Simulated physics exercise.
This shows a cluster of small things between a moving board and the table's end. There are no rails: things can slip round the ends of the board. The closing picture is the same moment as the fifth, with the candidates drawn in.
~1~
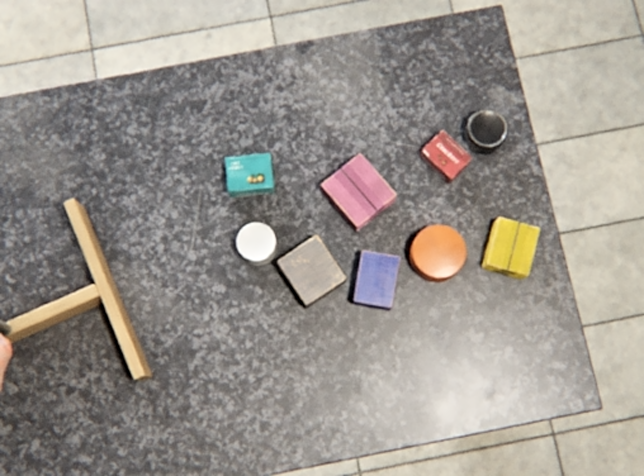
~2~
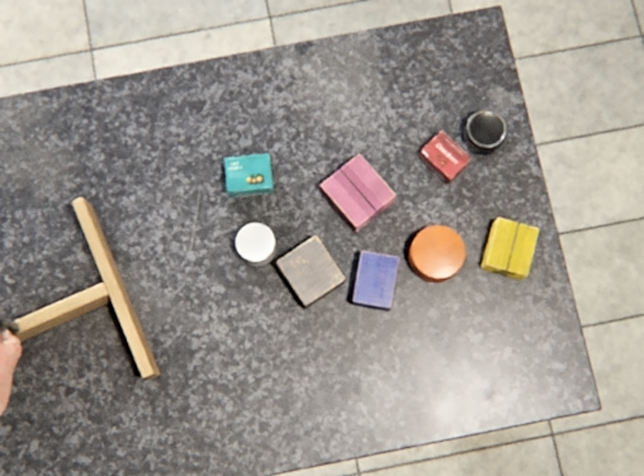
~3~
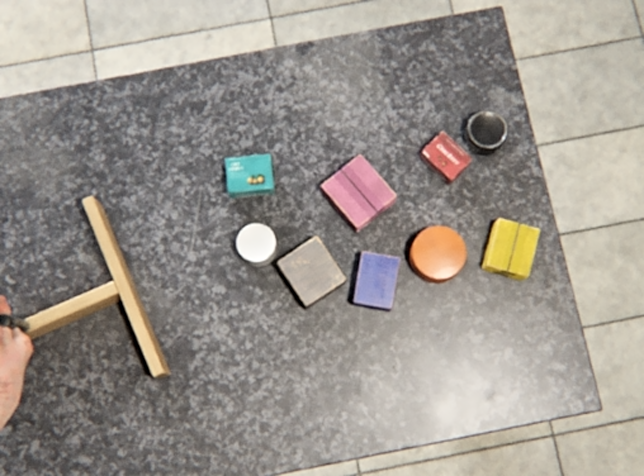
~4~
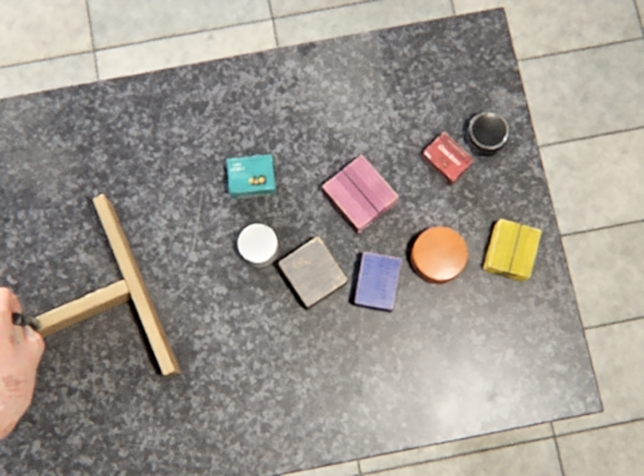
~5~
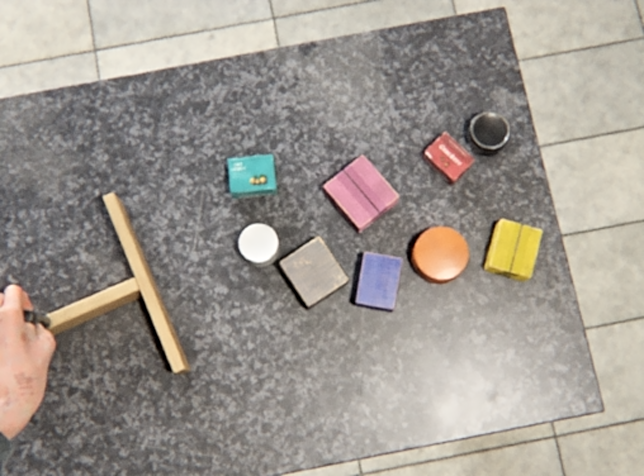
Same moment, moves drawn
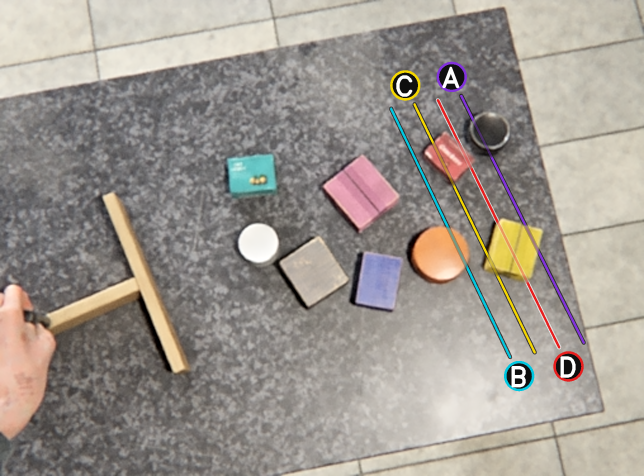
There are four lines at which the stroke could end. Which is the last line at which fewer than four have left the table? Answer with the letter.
As far as mark C.
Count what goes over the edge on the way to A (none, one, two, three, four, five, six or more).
By then, five.
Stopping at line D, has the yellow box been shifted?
Yes.
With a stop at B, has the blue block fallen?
No.
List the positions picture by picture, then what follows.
In the first frame, white tub (257, 244); black tub (485, 132); red packet (446, 157).
In the second frame, board (111, 286); pink box (358, 194).
In the third frame, board (122, 284); turquoise packet (250, 177).
In the fourth frame, board (133, 283); blue block (378, 283).
In the fifth frame, board (143, 281); white tub (259, 246); black tub (488, 134); red packet (448, 159).
On the marked copy, A at (521, 216); B at (449, 229); C at (473, 225); D at (497, 220).
Following C. Soon after the start, board (262, 258); turquoise packet (259, 173); white tub (281, 239).
Later, board (381, 236); yellow box (555, 246); orange tin (507, 233).
In the end, board (474, 218); orange tin over the edge; yellow box over the edge; three fallen.
As for the rest, A drops five; B is within the limit but short; D drops four.
